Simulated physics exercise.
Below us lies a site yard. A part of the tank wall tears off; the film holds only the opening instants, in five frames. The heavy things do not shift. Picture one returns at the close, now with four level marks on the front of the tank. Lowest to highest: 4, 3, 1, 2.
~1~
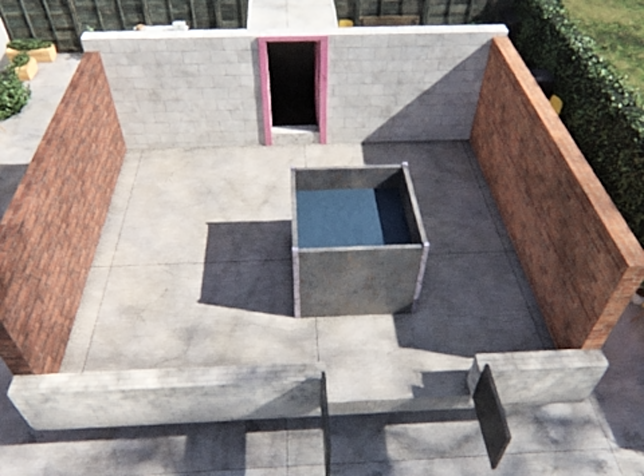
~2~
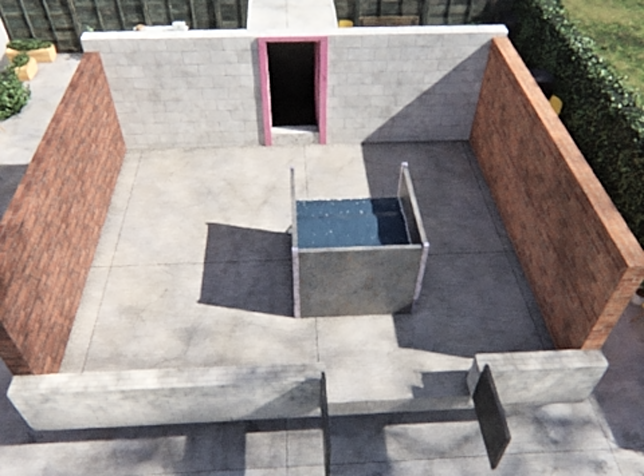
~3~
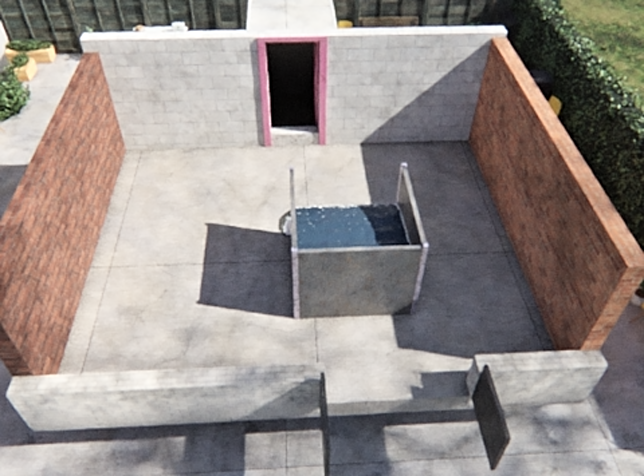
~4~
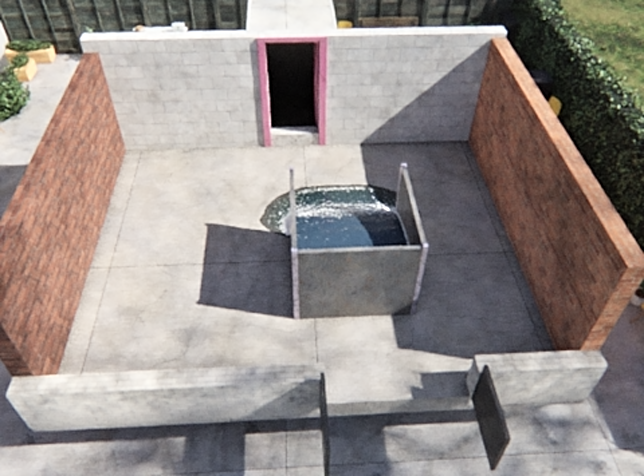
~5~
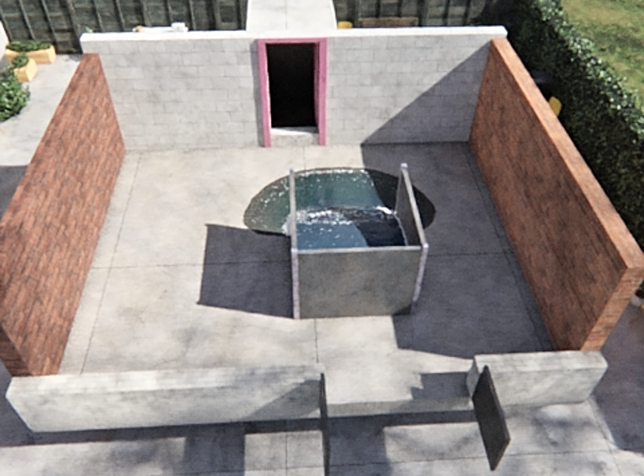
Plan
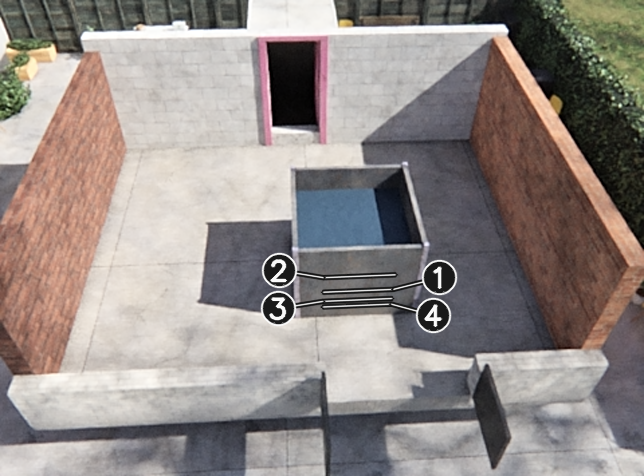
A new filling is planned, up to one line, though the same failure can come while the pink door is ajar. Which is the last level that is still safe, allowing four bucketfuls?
1.
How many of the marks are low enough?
Three of them.
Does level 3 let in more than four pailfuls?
No, not at all.
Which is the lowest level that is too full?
2 it is.
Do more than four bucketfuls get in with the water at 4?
No, that is safe.
On the marked copy, 1 at (358, 290); 2 at (359, 276); 3 at (357, 299); 4 at (357, 305); from the bottom up 4, 3, 1, 2.
With 1, a splash gets over, under a bucket.
With 2, about 9 bucketfuls get in.
With 3, nothing gets over.
With 4, nothing gets over.
